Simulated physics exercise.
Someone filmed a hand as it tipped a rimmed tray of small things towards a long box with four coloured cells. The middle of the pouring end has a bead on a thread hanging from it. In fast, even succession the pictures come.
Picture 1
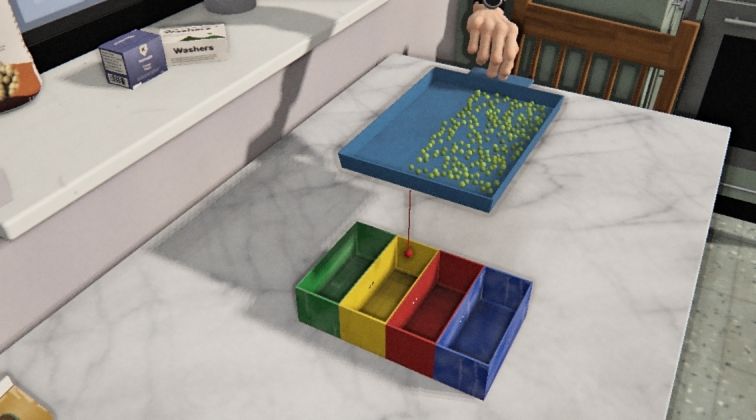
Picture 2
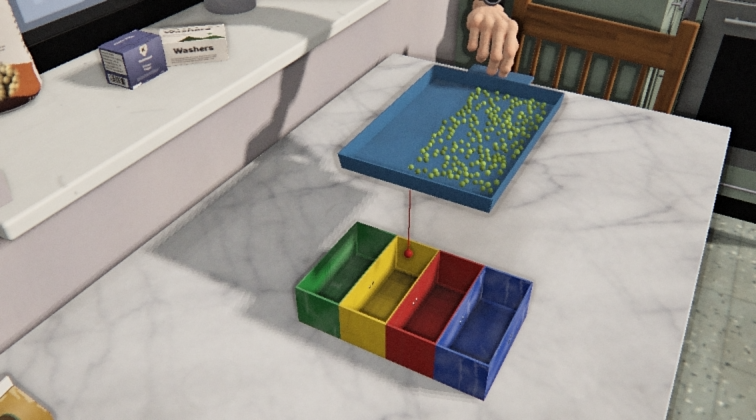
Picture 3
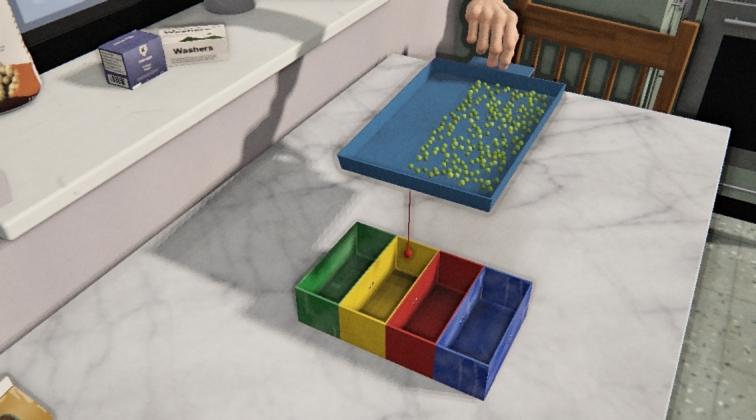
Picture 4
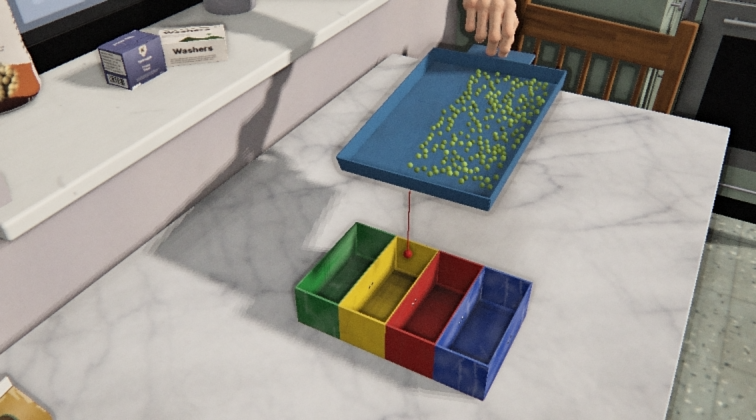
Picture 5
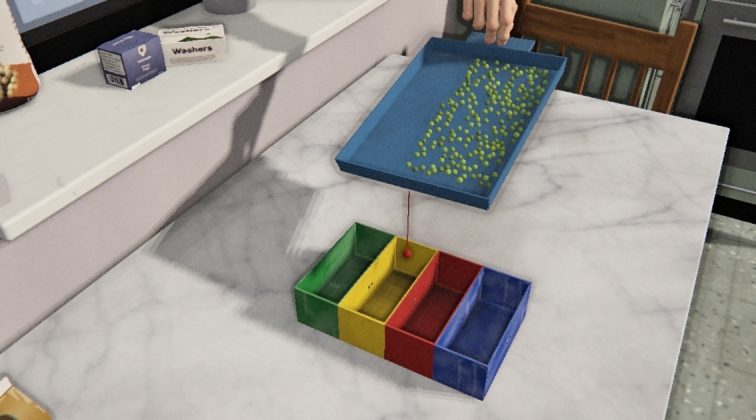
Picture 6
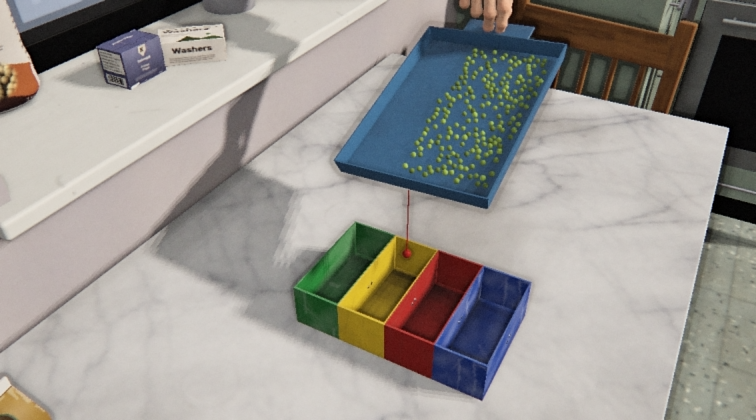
A blue rimmed tray, held by a hand at its far edge, hangs above a white marble-patterned table, seen from above at an angle beside a pale windowsill. Small green pea-like balls cover its right side, a red bead dangles on a thread from its near edge, and below sits a box with green, yellow, red and blue cells. The hand slowly raises the far edge, steepening the tray slightly, while the camera stays still.
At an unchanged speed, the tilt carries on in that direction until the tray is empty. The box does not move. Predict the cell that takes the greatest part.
I would say the green cell.
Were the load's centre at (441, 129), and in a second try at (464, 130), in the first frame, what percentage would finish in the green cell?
You'd get about 70 per cent first and about 60 per cent second.
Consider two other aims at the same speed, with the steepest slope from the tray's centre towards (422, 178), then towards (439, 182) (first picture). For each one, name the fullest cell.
Try 1 - the red cell. Try 2 - that red cell.
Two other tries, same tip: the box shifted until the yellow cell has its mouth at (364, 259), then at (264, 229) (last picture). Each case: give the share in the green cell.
Around 20 and around 0 per cent, in that order.
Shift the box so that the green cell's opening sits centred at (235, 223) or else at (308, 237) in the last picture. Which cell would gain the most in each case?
Run one gives the blue one; run two gives the yellow cell.
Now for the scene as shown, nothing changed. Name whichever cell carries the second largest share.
Place 2: The cell in yellow.
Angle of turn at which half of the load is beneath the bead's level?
I'd say close to 110 degrees.
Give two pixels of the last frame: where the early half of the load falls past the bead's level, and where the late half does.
Starting near (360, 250), moving on to near (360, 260).
Soon, tray tipped steeply; nearly all on the tray; a stray few in the green cell; a stray few in the yellow cell; a stray few in the red cell; a stray few falling or outside the box.
A while on, tray tipped past a quarter turn; about two thirds on the tray; a small part in the green cell; a small part in the yellow cell; a stray few in the red cell; about a quarter falling or outside the box.
Towards the end, tray tipped past a quarter turn; about half in the green cell; about a third in the yellow cell; a small part in the red cell; a small part falling or outside the box.
Finally, tray tipped past a quarter turn; about half in the green cell; about a third in the yellow cell; a small part in the red cell; none in the blue cell; a small part outside the box.
